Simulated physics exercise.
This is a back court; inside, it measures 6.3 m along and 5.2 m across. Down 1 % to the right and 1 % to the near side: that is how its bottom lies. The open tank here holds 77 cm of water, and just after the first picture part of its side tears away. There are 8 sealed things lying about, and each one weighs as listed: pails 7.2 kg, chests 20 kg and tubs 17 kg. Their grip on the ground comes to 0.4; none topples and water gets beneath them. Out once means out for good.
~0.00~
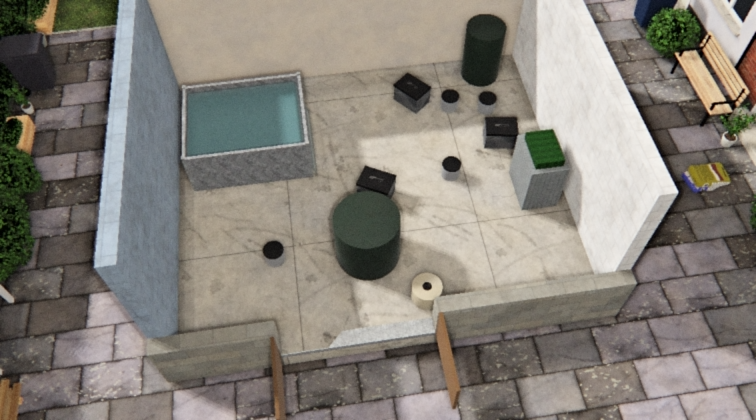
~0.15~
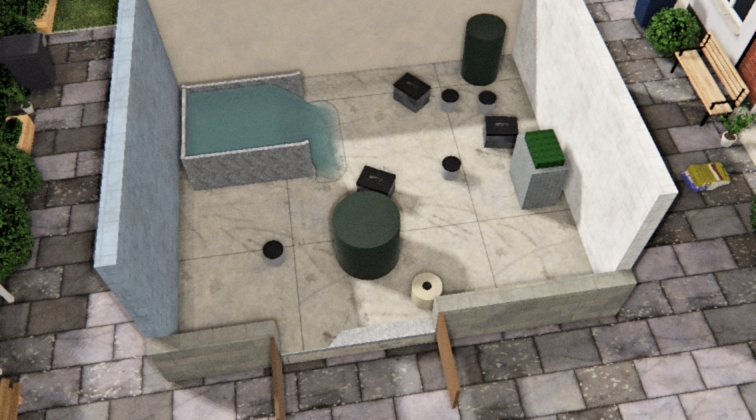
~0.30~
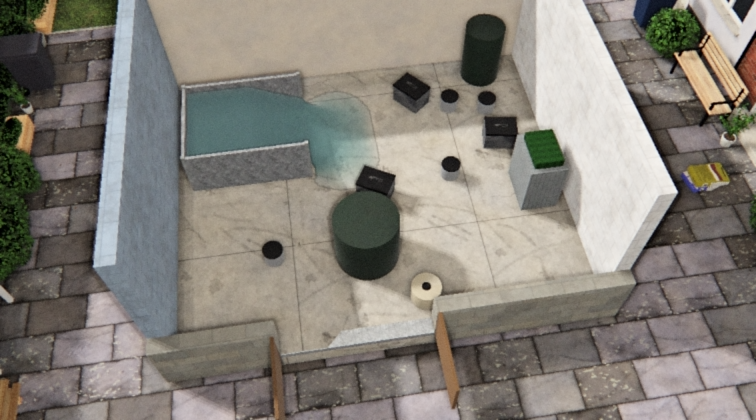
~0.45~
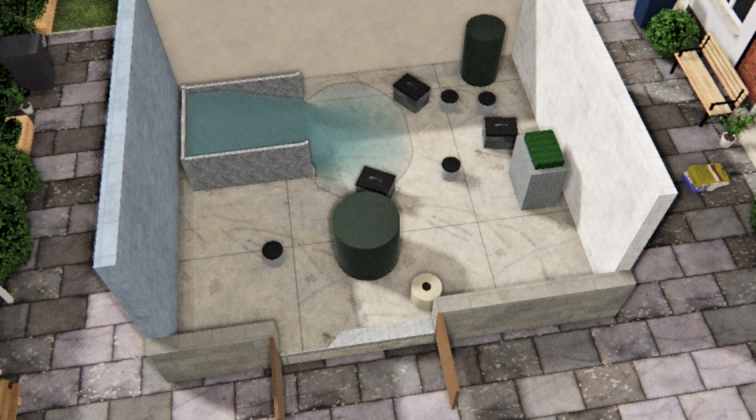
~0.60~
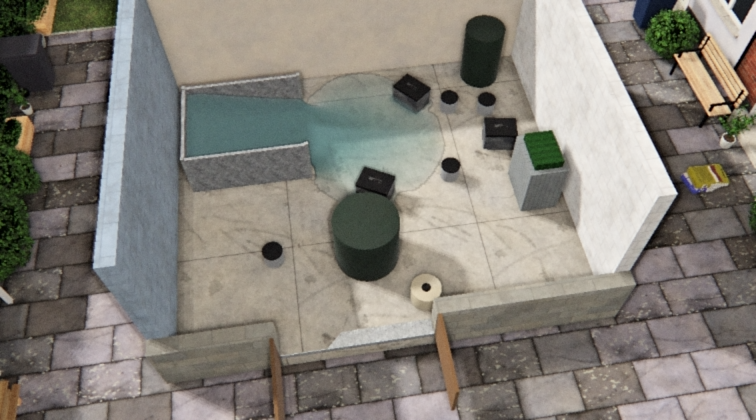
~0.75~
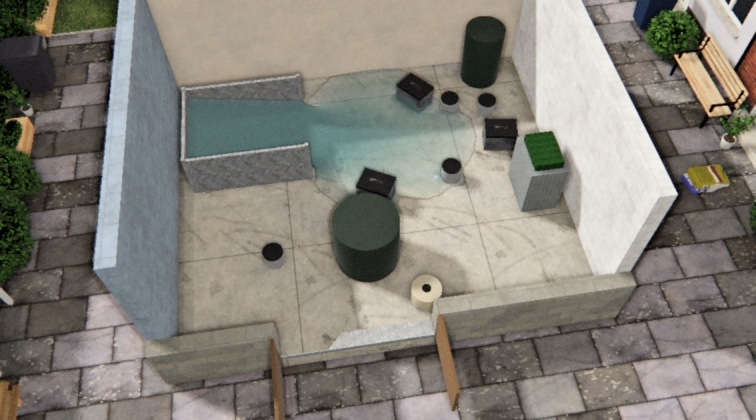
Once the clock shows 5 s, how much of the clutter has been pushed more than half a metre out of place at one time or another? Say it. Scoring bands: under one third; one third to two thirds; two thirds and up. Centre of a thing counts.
Most likely the fraction ends up no lower than two thirds, I'd say.
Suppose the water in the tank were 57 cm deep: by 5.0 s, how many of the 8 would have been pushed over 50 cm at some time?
It would come to 6 of them.
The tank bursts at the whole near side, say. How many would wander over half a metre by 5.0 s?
Then 2 of them would.
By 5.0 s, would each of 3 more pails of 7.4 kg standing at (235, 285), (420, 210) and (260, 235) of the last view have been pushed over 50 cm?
One after another they come out inside the limit, above it, inside the limit.
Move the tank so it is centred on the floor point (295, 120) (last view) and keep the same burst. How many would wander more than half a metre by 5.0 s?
Result: 6 of them.
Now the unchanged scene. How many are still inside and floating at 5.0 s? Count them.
The count is 5.
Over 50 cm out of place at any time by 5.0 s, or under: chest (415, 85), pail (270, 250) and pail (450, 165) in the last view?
Taking them in turn, the answers are greater, smaller and greater.
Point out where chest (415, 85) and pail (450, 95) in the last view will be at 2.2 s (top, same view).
Near (448, 65) and (501, 76).
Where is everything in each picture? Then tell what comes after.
In the first picture, a chest at (412, 85) rests on the ground; a chest at (376, 179) rests on the ground; water covers 2.9 m2; 0 of 8 have shifted.
In the second picture, a chest at (412, 85) rests on the ground; a chest at (376, 179) rests on the ground; 3.9 m2 under water; 0 of 8 have shifted.
In the third picture, a chest at (412, 85) rests on the ground; a chest at (375, 179), on the bottom; water covers 5.2 m2; 0 of 8 have shifted.
In the fourth picture, a chest at (412, 86), on the bottom; a chest at (375, 179) rests on the ground; 6.7 m2 under water; 0 of 8 have shifted.
In the fifth picture, a chest at (412, 86), on the bottom; a chest at (375, 180) rests on the ground; water covers 8.4 m2; 0 of 8 have shifted.
In the sixth picture, a chest at (415, 86), on the bottom, 8 cm from its start; a chest at (376, 181), on the bottom; 10.1 m2 under water; 1 of 8 have shifted.
After 1.1 s 1 of 8 are over 50 cm from their spots; 0 afloat.
After 2.2 s 6 of 8 are over 50 cm from their spots; 5 afloat.
After 3.5 s 5 of 8 are over 50 cm from their spots; 5 afloat.
After 5.0 s 7 of 8 are over 50 cm from their spots, and 7 have been at some point; 5 afloat.
